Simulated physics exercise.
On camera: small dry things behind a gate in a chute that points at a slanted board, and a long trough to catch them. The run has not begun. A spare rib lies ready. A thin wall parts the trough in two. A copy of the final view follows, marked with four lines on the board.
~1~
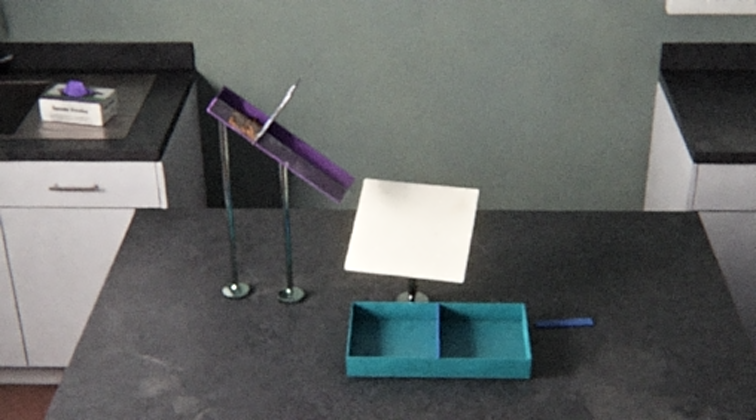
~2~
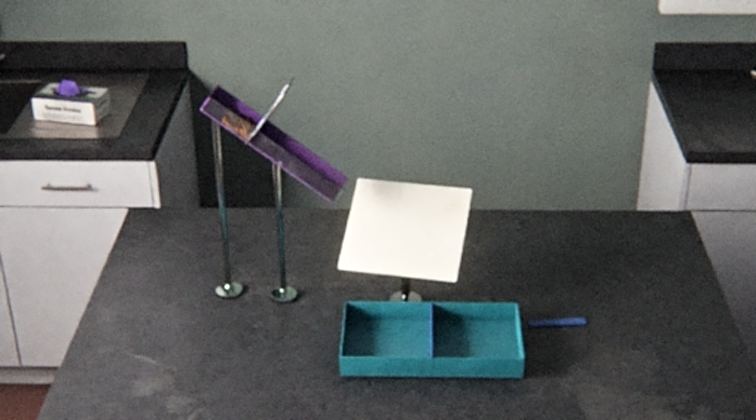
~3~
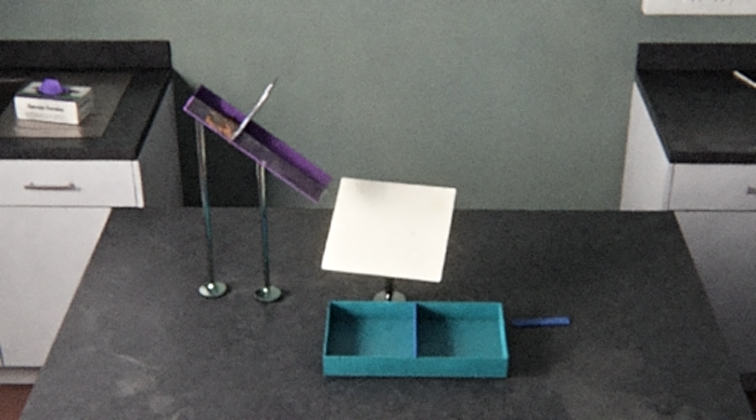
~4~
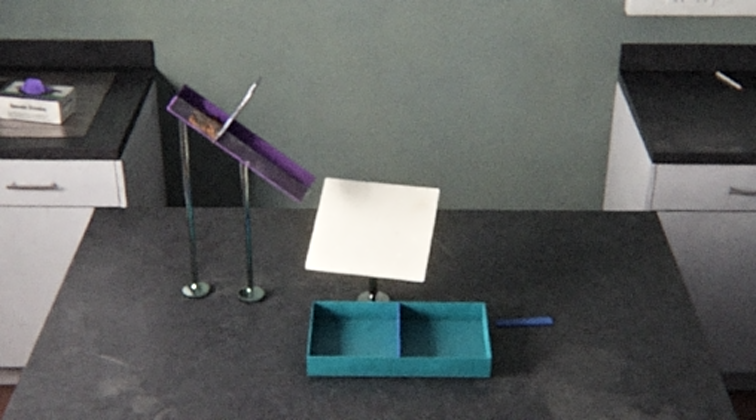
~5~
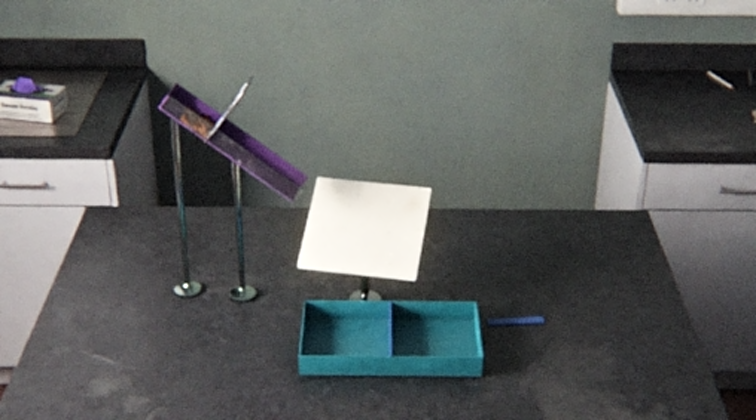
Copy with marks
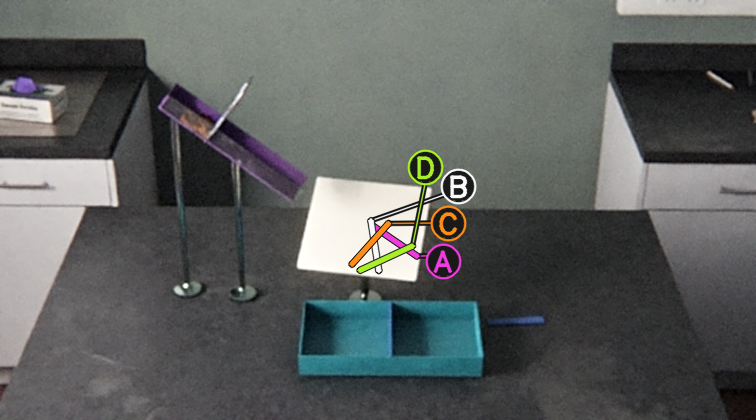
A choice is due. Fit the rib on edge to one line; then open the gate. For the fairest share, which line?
Use line A.
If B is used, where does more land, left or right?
Left.
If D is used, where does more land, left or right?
The left half.
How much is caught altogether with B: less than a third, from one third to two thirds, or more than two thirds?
More than two thirds.
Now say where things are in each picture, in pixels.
The first frame shows load behind the gate (247, 127), cereal balls; lip of the chute (343, 197), sloping fairly steeply.
The second frame shows middle of the board (406, 228), tilted fairly steeply; middle of its low edge (397, 274); of its high edge (415, 184).
The third frame shows front corners of the trough (324, 357) and (507, 358); front end of its middle wall (416, 357).
The fourth frame shows middle of the load (208, 125); lip (304, 196).
The fifth frame shows middle of the load (199, 124); lip (296, 196).
On the marked copy, line A from (372, 225) to (417, 256); line B from (370, 220) to (378, 270); line C from (388, 223) to (352, 264); line D from (412, 246) to (360, 270).
With A, of what is caught, roughly two thirds in the left half, roughly a third in the right.
With B, of what is caught, almost all in the left half, about a tenth in the right.
With C, of what is caught, every piece in the left half, not one piece in the right.
With D, of what is caught, every piece in the left half, not one piece in the right.
